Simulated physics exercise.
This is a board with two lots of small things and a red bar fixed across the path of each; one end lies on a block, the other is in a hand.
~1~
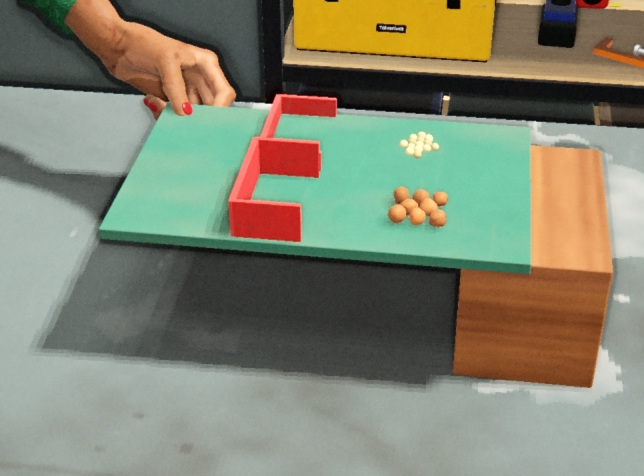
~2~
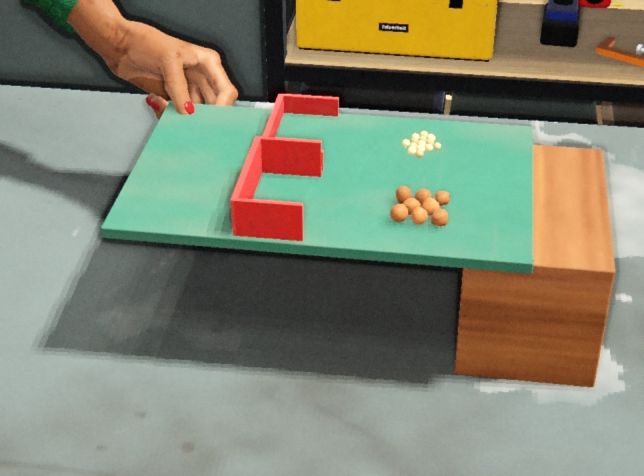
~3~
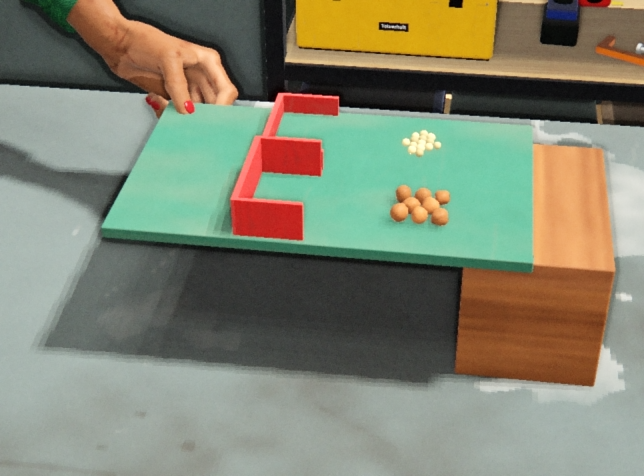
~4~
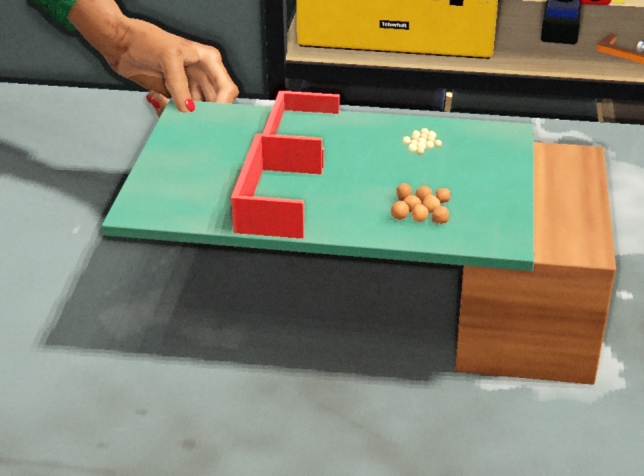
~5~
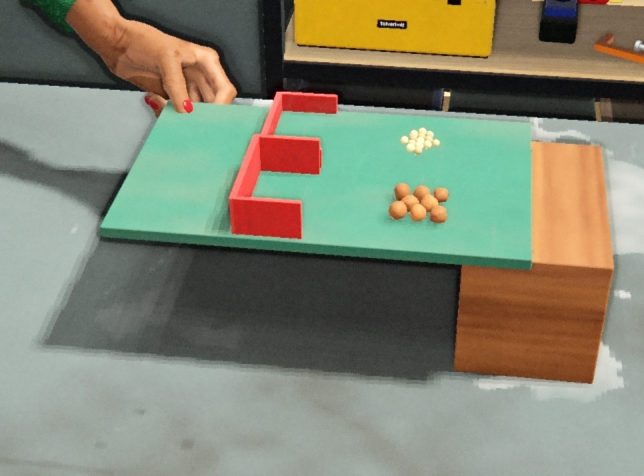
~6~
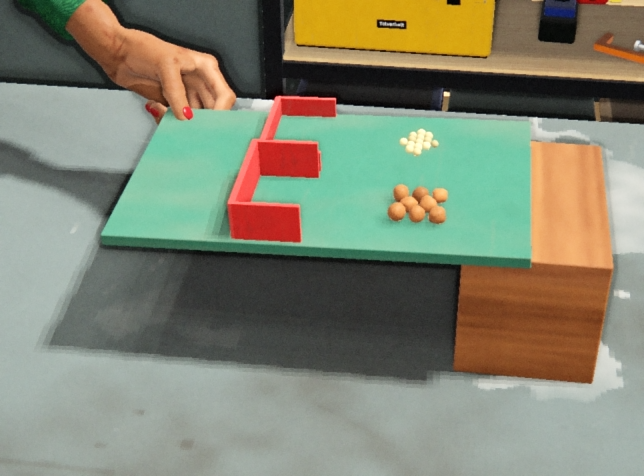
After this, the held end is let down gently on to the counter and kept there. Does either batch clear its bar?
In this case the front batch is kept back by its strip while the back batch is kept back by its strip.
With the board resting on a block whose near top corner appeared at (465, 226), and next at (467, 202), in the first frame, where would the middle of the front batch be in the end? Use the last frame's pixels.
Try one: About (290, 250). Try two: About (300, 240).
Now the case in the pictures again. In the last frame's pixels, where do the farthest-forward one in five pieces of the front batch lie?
Resting position: Approx. (272, 263).
Then, 0.57 s on from there, board sloping at 16°; front batch on its way down; back batch on its way down.
Then, 1.08 s on from there, board resting at 25°; front batch has reached its bar; back batch has reached its bar.
In the end, board resting at 25°; front batch gathered behind its bar; back batch gathered behind its bar.
